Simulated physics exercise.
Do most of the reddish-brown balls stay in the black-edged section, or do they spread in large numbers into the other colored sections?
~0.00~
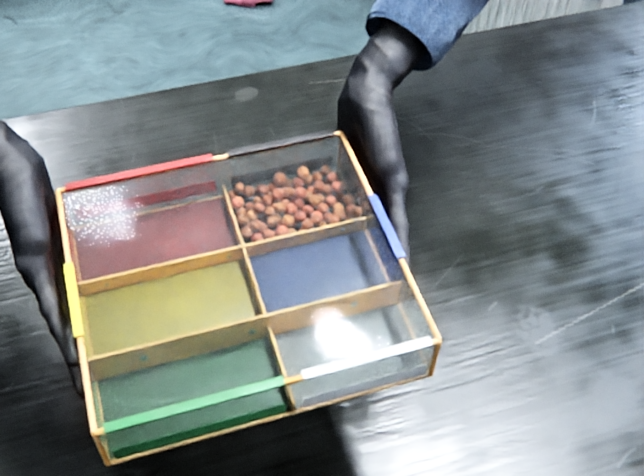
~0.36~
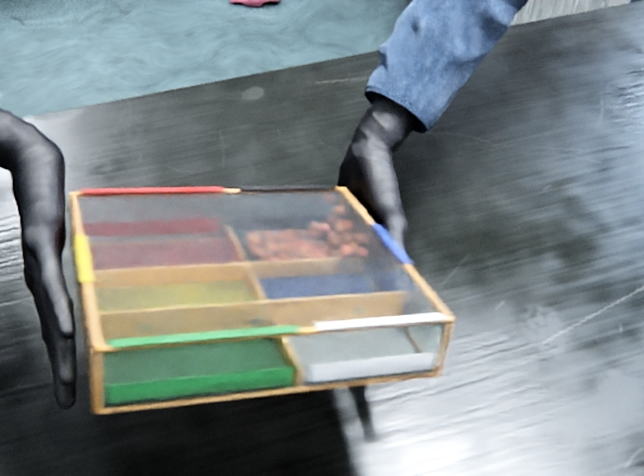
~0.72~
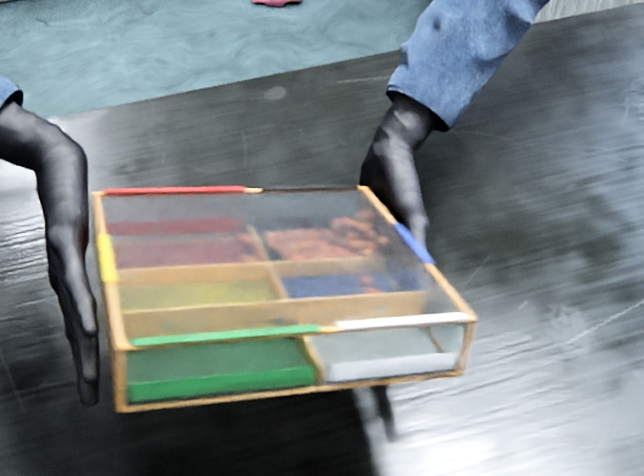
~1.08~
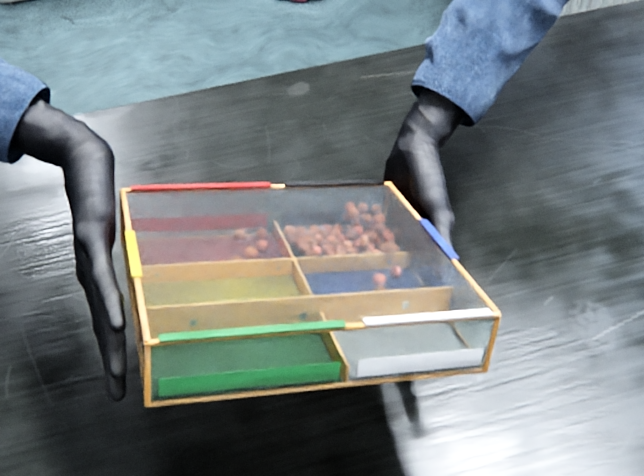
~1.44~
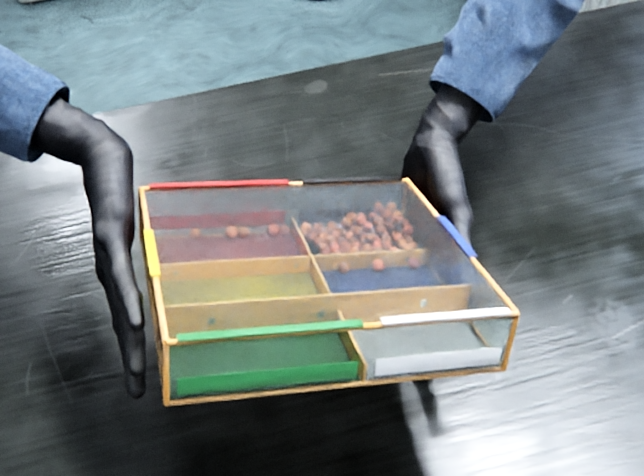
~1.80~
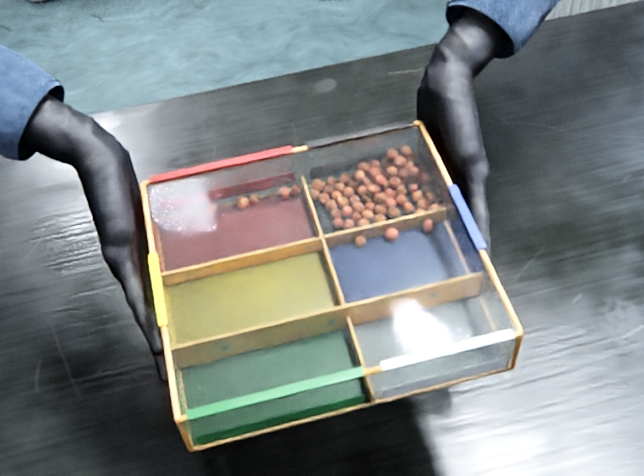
Most of them stay in the black-edged section at the back right. Only a few end up in the red and blue sections, and the yellow, green and white ones stay empty.
